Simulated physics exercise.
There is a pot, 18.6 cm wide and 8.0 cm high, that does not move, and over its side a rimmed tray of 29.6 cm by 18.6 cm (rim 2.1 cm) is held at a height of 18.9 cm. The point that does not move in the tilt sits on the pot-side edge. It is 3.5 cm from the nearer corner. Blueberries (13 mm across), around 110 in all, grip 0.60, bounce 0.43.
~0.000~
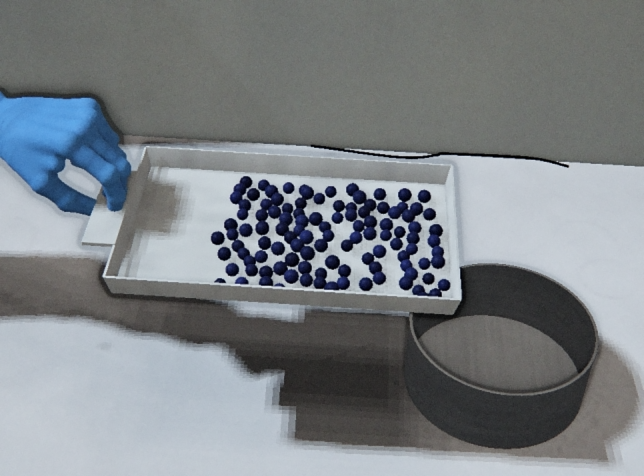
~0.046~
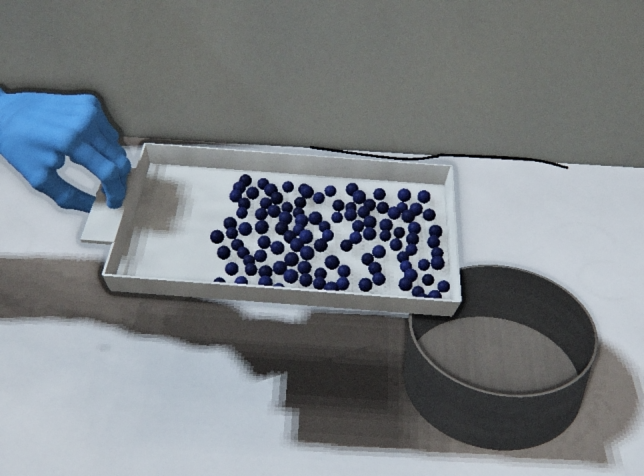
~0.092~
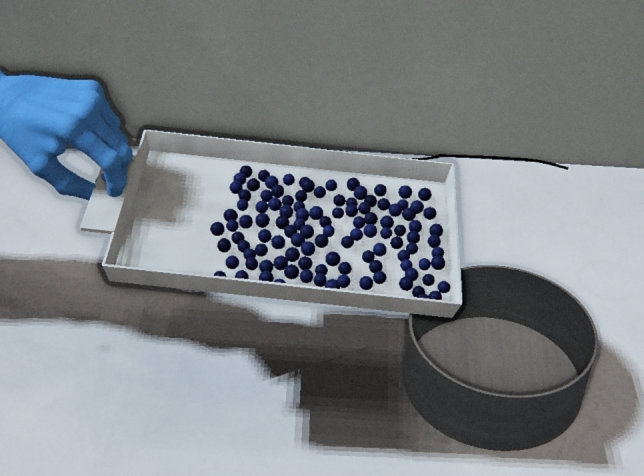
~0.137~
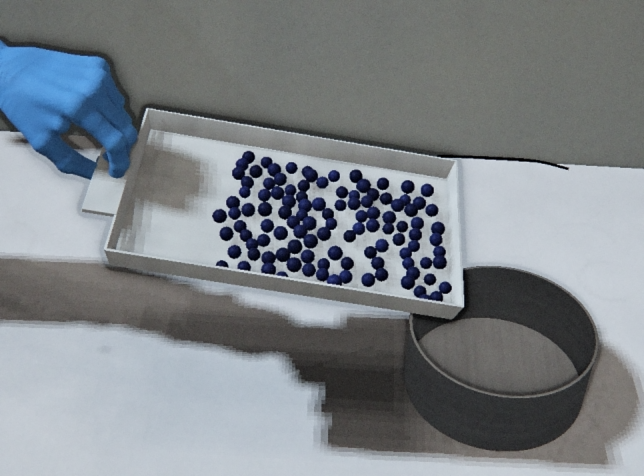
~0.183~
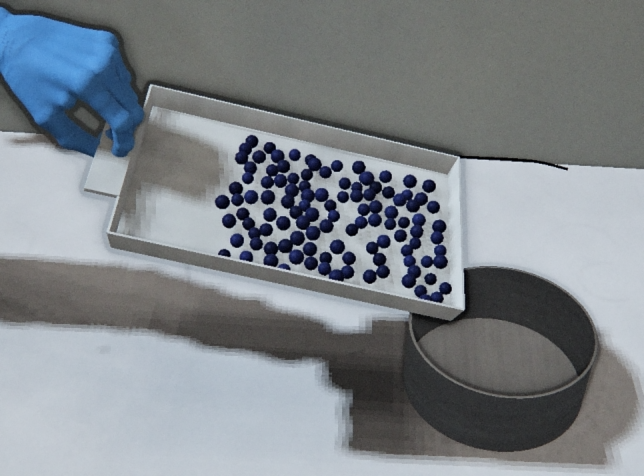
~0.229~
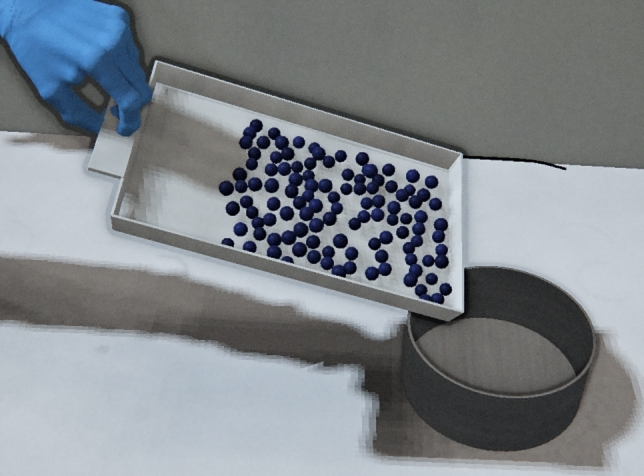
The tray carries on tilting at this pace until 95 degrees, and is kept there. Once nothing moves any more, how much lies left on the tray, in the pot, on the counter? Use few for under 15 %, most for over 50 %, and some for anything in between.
Tray: Few, pot: Some, counter: Most.
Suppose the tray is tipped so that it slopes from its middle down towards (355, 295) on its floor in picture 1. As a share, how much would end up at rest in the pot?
Roughly 0 percent of them.
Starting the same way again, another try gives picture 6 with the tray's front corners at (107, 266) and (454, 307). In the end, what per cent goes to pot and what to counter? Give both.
Final per cent - pot 0, counter 100.
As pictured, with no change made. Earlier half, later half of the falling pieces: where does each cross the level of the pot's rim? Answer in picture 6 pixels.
I'd mark about (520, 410) for the first half, then (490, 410) for the second.
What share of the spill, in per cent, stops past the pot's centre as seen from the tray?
About 60 per cent.
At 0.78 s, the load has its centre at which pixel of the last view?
(456, 234) or thereabouts.
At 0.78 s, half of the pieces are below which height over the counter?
The halfway mark is near 26 cm.
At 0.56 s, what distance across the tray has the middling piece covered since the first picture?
About 5 cm.
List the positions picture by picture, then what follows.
The first picture shows tray tilt 0 degrees, front corners at (110, 274) and (455, 296); middle of the pieces at (328, 236); pot at (503, 325).
The second picture shows tray tilt 1 degrees, front corners at (109, 272) and (455, 297); middle of the pieces at (328, 236).
The third picture shows tray tilt 4 degrees, front corners at (109, 262) and (456, 299), lowest corner right front; middle of the pieces at (329, 231).
The fourth picture shows tray tilt 9 degrees, front corners at (111, 246) and (458, 302), lowest corner right front; middle of the pieces at (331, 224).
The fifth picture shows tray tilt 14 degrees, front corners at (114, 229) and (459, 304), lowest corner right front; middle of the pieces at (334, 216).
The sixth picture shows tray tilt 19 degrees, front corners at (118, 213) and (459, 306), lowest corner right front; middle of the pieces at (337, 209); pot at (501, 327). The tray's pace is about 115 degrees a second.
After 0.56 s, tilt 56 degrees; the tray holds 100 %, the pot 0 %.
After 0.78 s, tilt 81 degrees; the tray holds 95 %, the pot 0 %.
After 1.11 s, tilt 95 degrees; the tray holds 25 %, the pot 0 %.
In the end, at 2.0 s, tray 0 %, pot 30 %, counter 70 %.
